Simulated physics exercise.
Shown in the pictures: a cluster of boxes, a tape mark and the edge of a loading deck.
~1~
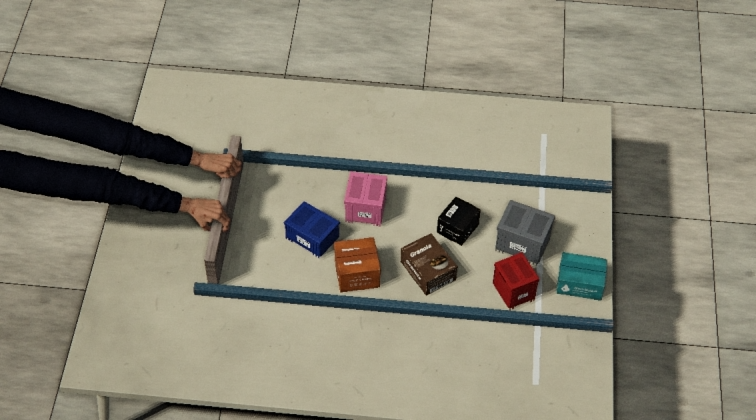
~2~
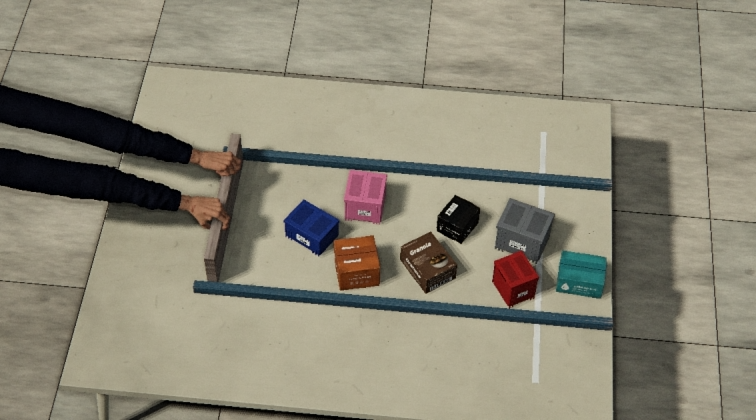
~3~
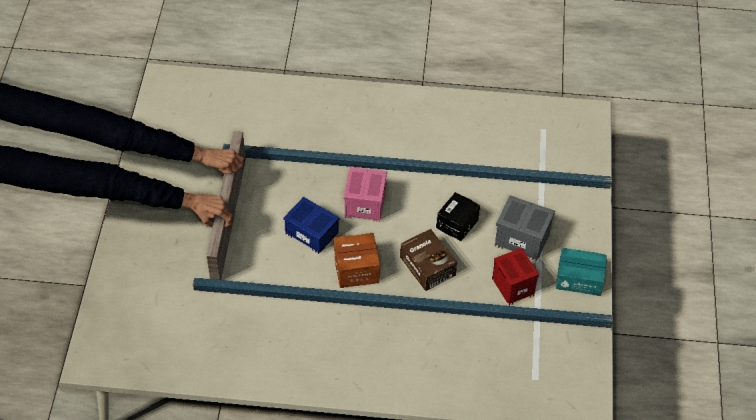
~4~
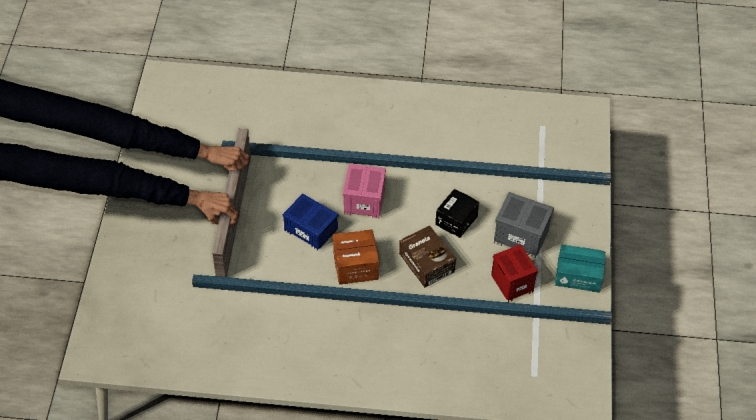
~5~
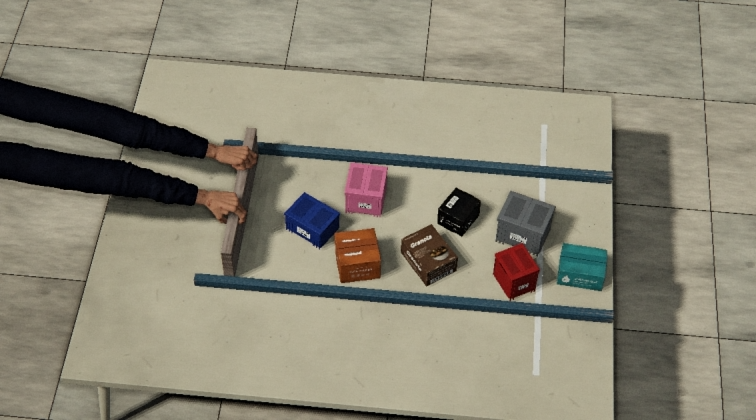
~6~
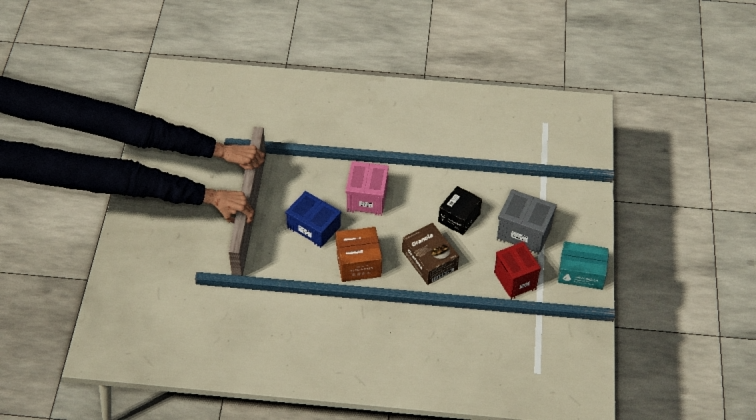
A wooden plank, gripped by two hands in dark sleeves, starts at the left end of two blue rails on a pale deck and slides slowly a short way right. The scattered boxes ahead, blue, pink, orange, brown, black, grey, red and turquoise, stay essentially still, with a gap remaining before the plank.
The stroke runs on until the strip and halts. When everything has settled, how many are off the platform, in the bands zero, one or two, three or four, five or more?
Off the platform: Three or four.
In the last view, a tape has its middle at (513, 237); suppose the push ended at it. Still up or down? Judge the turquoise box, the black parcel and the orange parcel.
Well, the turquoise box leaves the top, the black parcel hangs in there, and the orange parcel hangs in there.
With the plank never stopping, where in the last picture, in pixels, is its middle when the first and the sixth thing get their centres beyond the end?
(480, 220) and (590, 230).
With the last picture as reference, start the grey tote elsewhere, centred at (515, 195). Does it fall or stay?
Lab note: From that start it stays aboard.
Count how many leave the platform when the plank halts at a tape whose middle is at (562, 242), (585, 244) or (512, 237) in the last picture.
Counts per try: 5; 5; 1.
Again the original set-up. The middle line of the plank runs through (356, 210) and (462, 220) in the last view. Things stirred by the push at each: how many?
The number moved is 3 and then 8.
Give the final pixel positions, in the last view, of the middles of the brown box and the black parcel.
In the last picture the first middle sits at (600, 278) and the other at (596, 200).
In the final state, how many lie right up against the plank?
That number would be 3.
A little later, none off yet; turquoise box at rest near (583, 265); grey tote at rest near (526, 222); red tote at rest near (517, 271).
Next, none off yet; turquoise box at rest near (583, 265); grey tote shifted a little near (544, 225); red tote shifted a little near (535, 273).
When it is over, the number that fall off is three or four; down, red tote, grey tote and turquoise box.
